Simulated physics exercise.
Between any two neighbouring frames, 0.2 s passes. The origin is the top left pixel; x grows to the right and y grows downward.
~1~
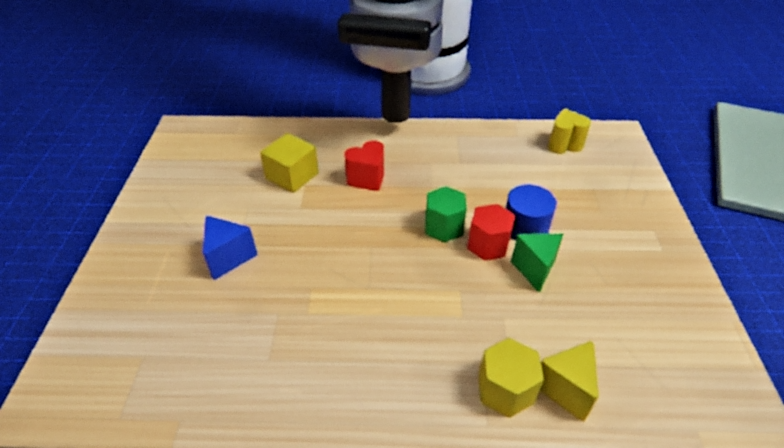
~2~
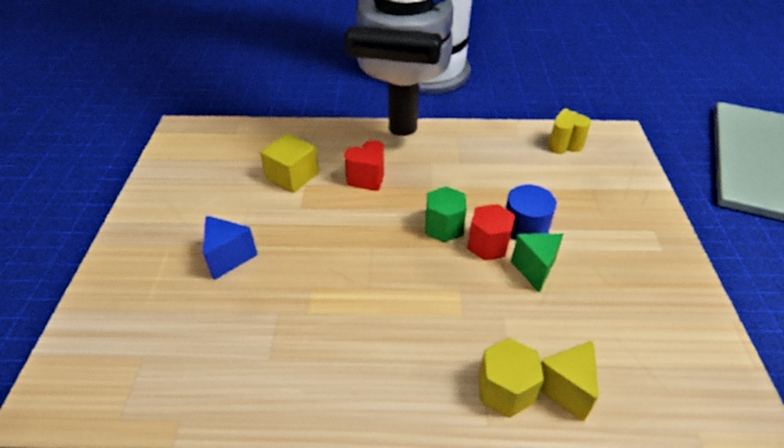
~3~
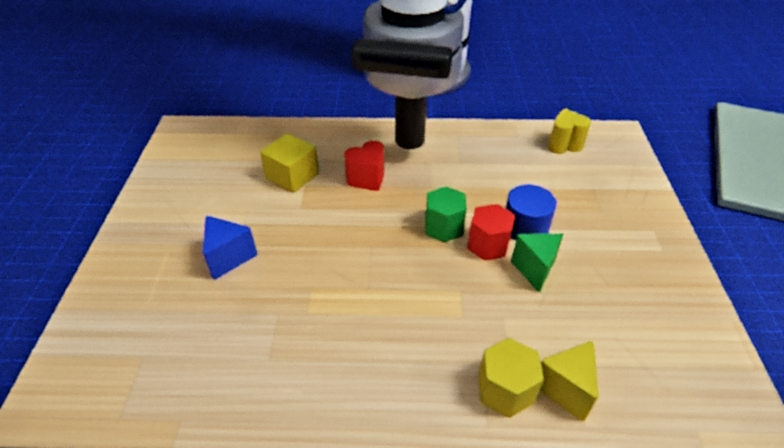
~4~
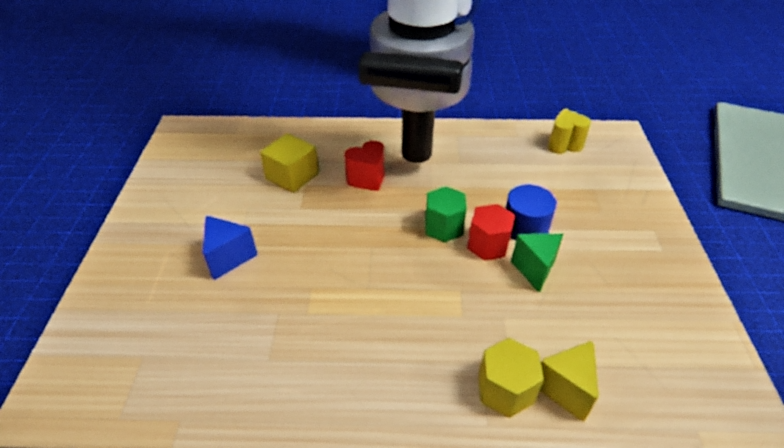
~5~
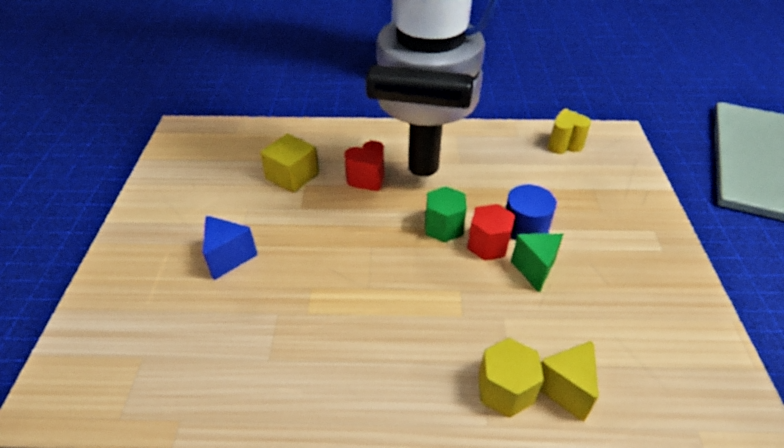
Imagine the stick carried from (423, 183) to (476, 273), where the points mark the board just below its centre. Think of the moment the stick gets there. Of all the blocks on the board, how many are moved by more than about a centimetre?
Count: Two.
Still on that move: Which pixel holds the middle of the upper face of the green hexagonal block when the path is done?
By then it is at (460, 273).
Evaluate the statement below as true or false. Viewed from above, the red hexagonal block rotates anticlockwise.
The statement is correct.
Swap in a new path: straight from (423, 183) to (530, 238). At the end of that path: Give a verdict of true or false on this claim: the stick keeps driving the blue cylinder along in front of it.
The statement is correct.
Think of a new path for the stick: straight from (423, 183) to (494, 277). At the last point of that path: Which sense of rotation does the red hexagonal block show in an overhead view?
It is turned anticlockwise.
What follows on the original path. One third of the way, stick at (442, 195); green hexagonal block at (450, 209), turned 10° clockwise.
Two thirds of the way, stick at (459, 224); green hexagonal block at (457, 241), turned 40° clockwise; red hexagonal block at (500, 221).
At the end, stick at (479, 258); red heart still; green hexagonal block at (460, 273), turned 75° clockwise; red hexagonal block at (510, 226), turned 35° anticlockwise; green three-sided block at (548, 248), turned 15° anticlockwise.
